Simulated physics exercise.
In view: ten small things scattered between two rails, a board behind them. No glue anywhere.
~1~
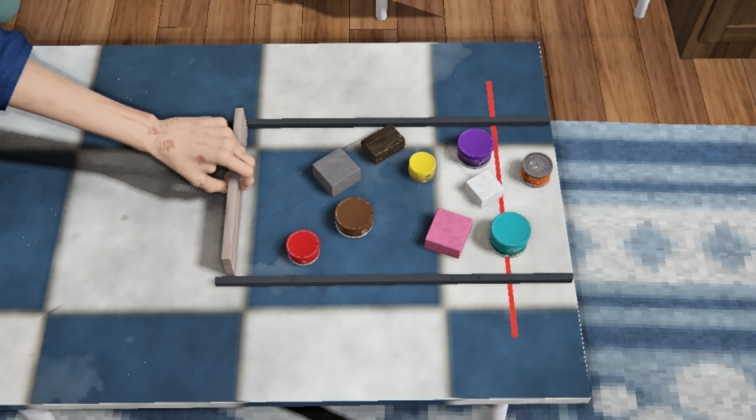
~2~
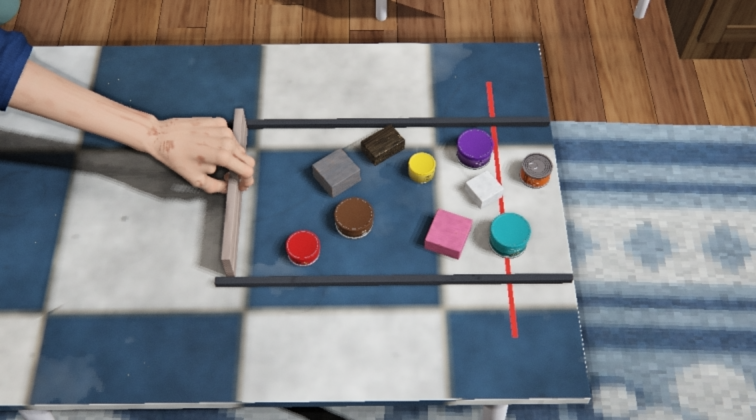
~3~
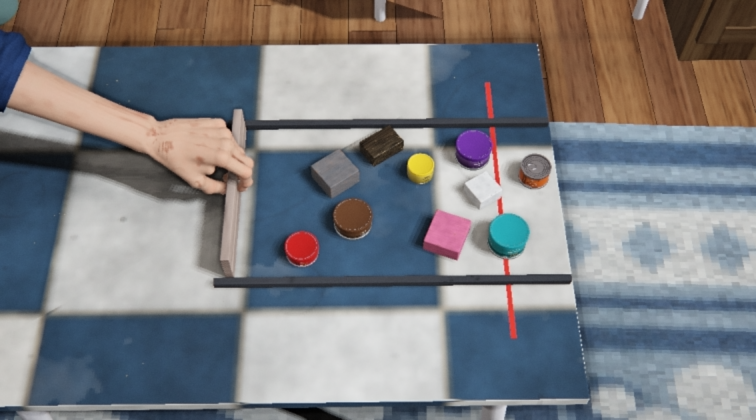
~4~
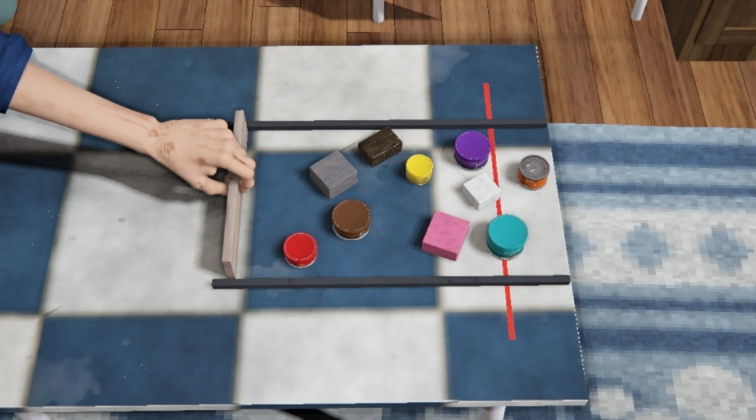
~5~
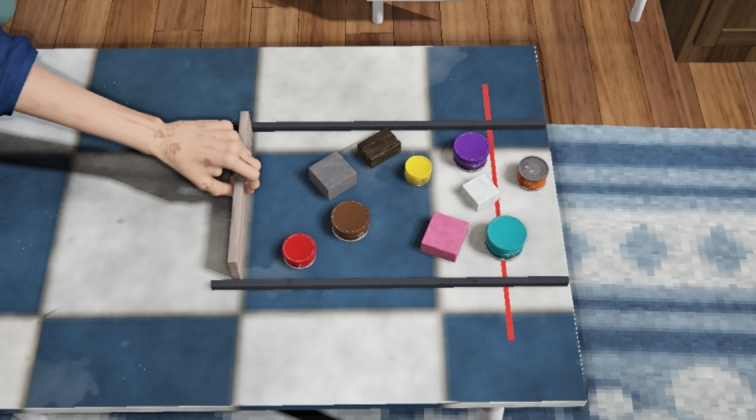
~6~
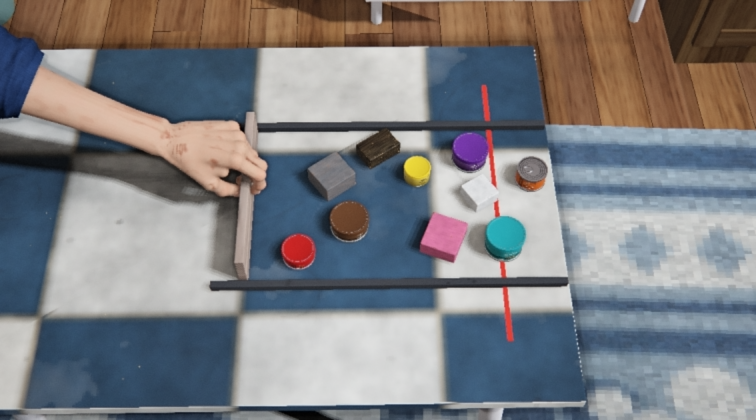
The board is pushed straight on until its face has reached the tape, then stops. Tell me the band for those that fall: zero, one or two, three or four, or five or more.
The number that fall off is one or two.
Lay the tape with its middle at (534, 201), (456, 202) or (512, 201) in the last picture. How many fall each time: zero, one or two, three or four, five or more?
In that order: At least five; none at all; five or over.
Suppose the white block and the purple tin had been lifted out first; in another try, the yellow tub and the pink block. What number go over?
1 in the first case, 0 in the second.
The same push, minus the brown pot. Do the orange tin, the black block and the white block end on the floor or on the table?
The orange tin comes down; the black block is kept; the white block stays on.
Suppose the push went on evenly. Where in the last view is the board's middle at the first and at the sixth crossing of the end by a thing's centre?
At (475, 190) for the first, at (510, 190) for the sixth.
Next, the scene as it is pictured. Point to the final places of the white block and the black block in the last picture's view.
The white block stops around (546, 197); the black block around (503, 142).
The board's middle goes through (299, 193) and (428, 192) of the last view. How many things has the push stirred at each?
First 1, then 9.
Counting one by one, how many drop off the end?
It comes to 2.
Soon after, none off yet; orange tin at rest near (531, 174); turquoise pot at rest near (505, 239); white block at rest near (479, 193).
After that, none off yet; orange tin at rest near (531, 174); turquoise pot displaced a little near (517, 240); white block moving near (483, 196).
In the end, the number that fall off is one or two; gone, turquoise pot and orange tin.
